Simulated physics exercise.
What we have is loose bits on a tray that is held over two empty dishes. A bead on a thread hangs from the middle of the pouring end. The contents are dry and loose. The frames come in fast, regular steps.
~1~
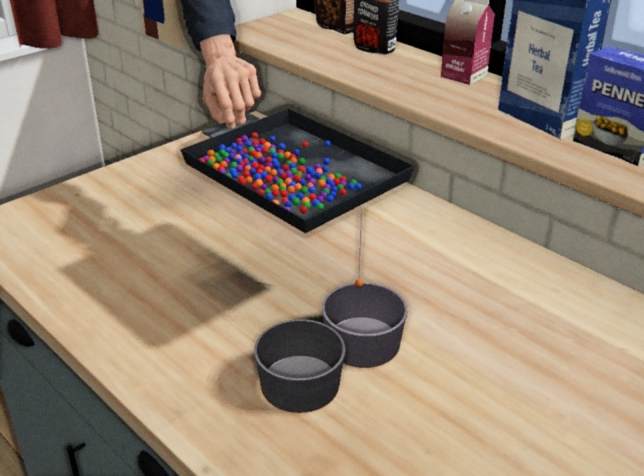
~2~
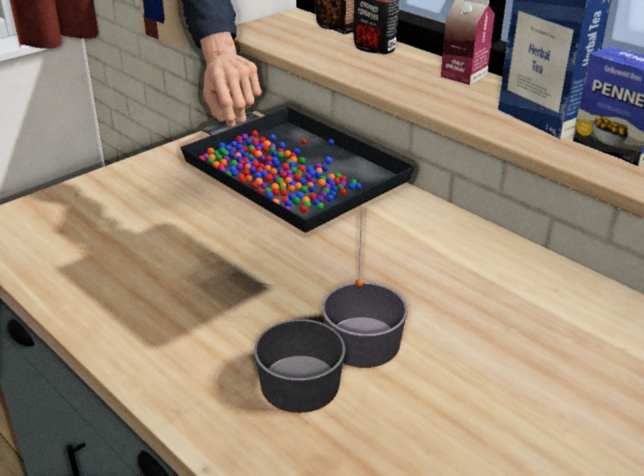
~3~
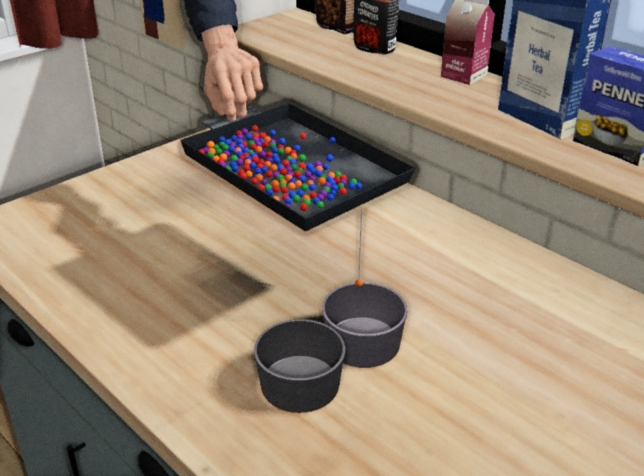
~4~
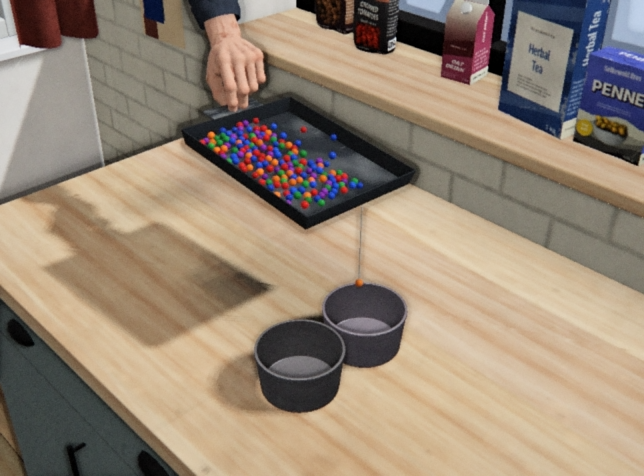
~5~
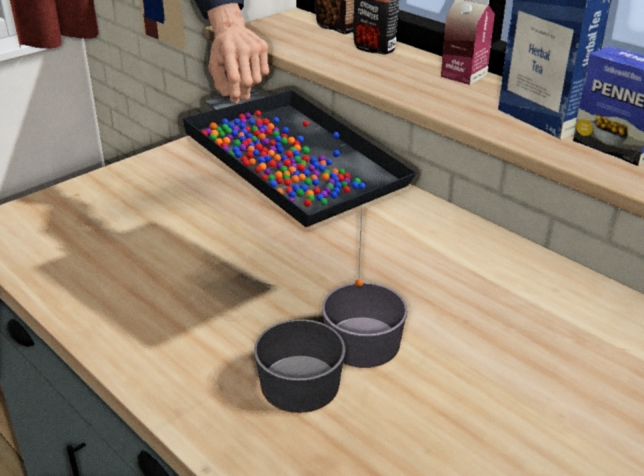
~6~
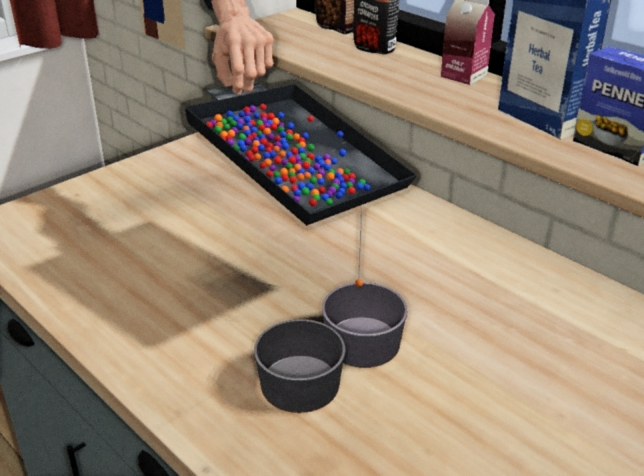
A hand slowly raised the back of a dark tray of colorful plastic beads above two empty round dishes on a wooden counter, and the beads shifted slightly as the tray slanted more.
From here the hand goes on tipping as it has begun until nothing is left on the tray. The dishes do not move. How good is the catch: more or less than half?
Caught overall: Less than half.
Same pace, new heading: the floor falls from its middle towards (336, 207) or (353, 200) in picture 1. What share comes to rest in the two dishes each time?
About 90 and 60 per cent.
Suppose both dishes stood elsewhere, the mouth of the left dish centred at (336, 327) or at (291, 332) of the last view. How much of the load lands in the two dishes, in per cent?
In turn 50 and 0 in a hundred.
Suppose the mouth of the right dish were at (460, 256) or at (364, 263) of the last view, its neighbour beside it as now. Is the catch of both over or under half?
At the first place above a half, at the second less than half.
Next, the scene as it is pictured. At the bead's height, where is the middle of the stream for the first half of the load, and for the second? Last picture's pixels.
The first part at (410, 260); the rest at (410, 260).
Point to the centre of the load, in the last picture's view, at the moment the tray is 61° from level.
Close to (384, 185).
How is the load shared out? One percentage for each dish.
For the left dish some 0 %, for the right dish some 0 %.
Shortly afterwards, tray tipped steeply; the bulk on the tray; a little outside both; a little in the air.
Next, tray tipped past a quarter turn; a little on the tray; the bulk outside both; a little in the air.
Some moments later, tray tipped past a quarter turn; only a few in the right dish; all but a few outside both.
In the end, tray tipped past a quarter turn; none at all in the left dish; only a few in the right dish; all but a few outside both.
